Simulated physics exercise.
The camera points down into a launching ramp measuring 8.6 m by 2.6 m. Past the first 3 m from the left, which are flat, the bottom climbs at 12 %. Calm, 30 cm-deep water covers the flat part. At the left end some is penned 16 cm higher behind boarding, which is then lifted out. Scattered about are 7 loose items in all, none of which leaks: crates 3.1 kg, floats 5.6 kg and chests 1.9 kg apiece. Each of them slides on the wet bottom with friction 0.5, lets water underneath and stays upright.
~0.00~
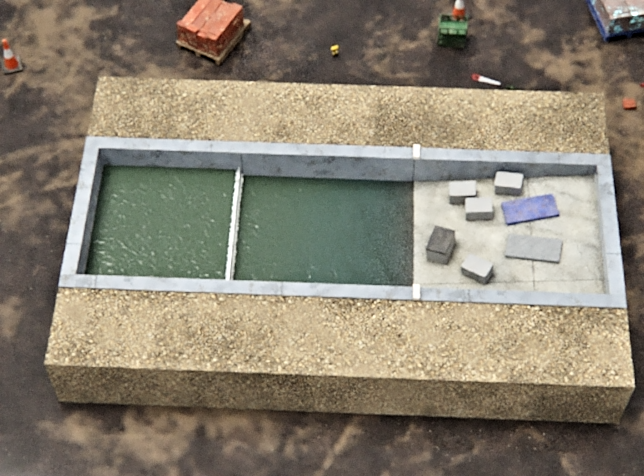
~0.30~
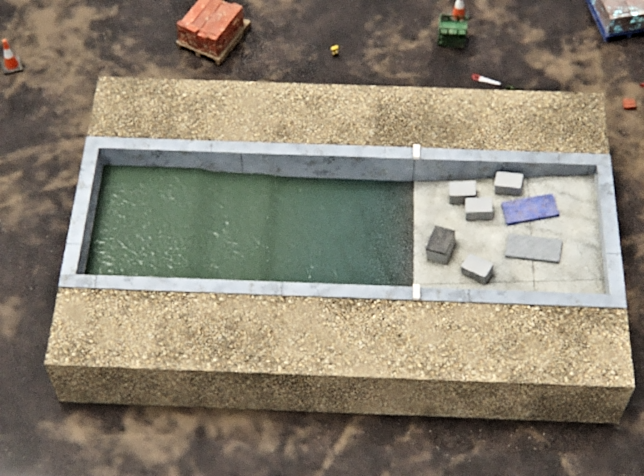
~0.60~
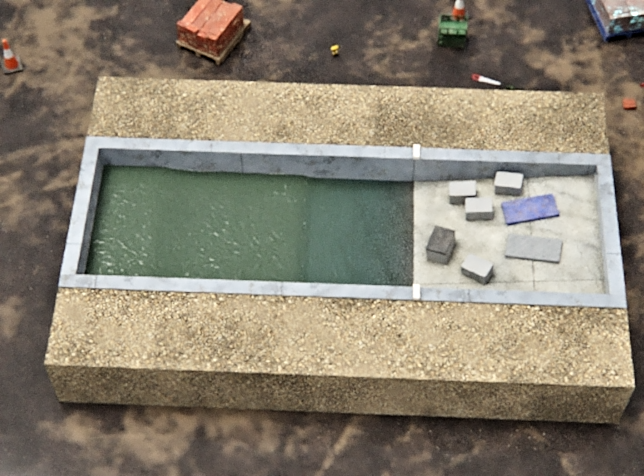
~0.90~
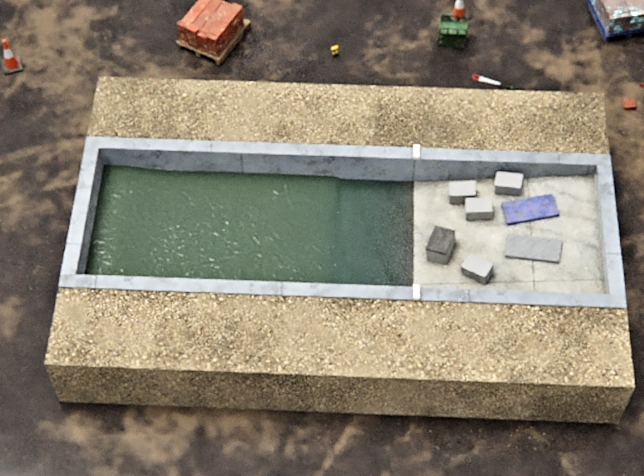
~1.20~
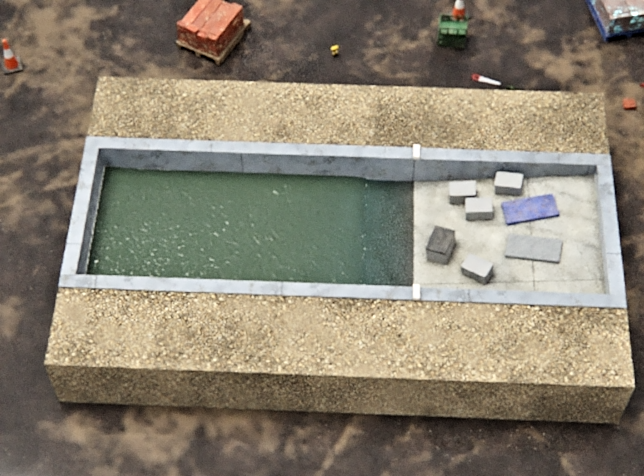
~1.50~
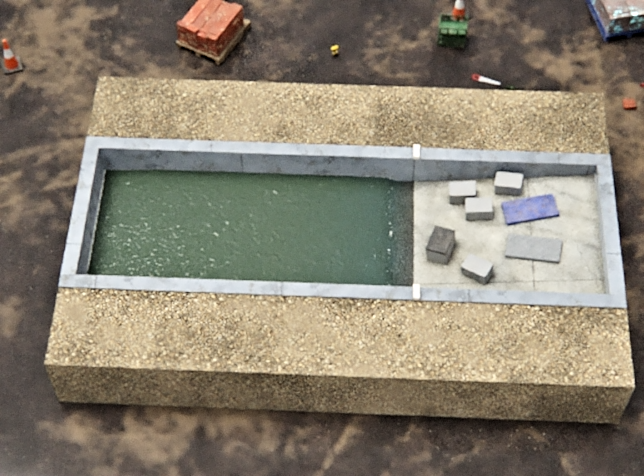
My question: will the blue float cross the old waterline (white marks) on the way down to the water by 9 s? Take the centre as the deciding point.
Result for the blue float: It remains behind.
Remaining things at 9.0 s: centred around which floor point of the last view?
Centred roughly on (416, 227).
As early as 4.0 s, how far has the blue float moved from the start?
Roughly 0 centimetres by that point.
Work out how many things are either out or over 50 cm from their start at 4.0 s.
1.
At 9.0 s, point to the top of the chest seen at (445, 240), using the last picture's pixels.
About (340, 228).
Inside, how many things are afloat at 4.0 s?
My tally comes to 4.
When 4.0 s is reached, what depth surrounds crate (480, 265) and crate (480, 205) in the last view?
I'd estimate 6 cm for the first and 6 cm for the second.
After 2.1 s the blue float is near (531, 208), 0.0 m from its start, aground; 0 of 7 are over the mark; 0 afloat.
After 4.0 s the blue float is near (531, 208), 0.0 m from its start, aground; 0 of 7 are over the mark; 4 afloat.
After 6.3 s the blue float is near (531, 208), 0.0 m from its start, aground; 4 of 7 are over the mark; 4 afloat.
After 9.0 s the blue float is near (531, 208), 0.0 m from its start, aground; 4 of 7 are over the mark; 4 afloat.
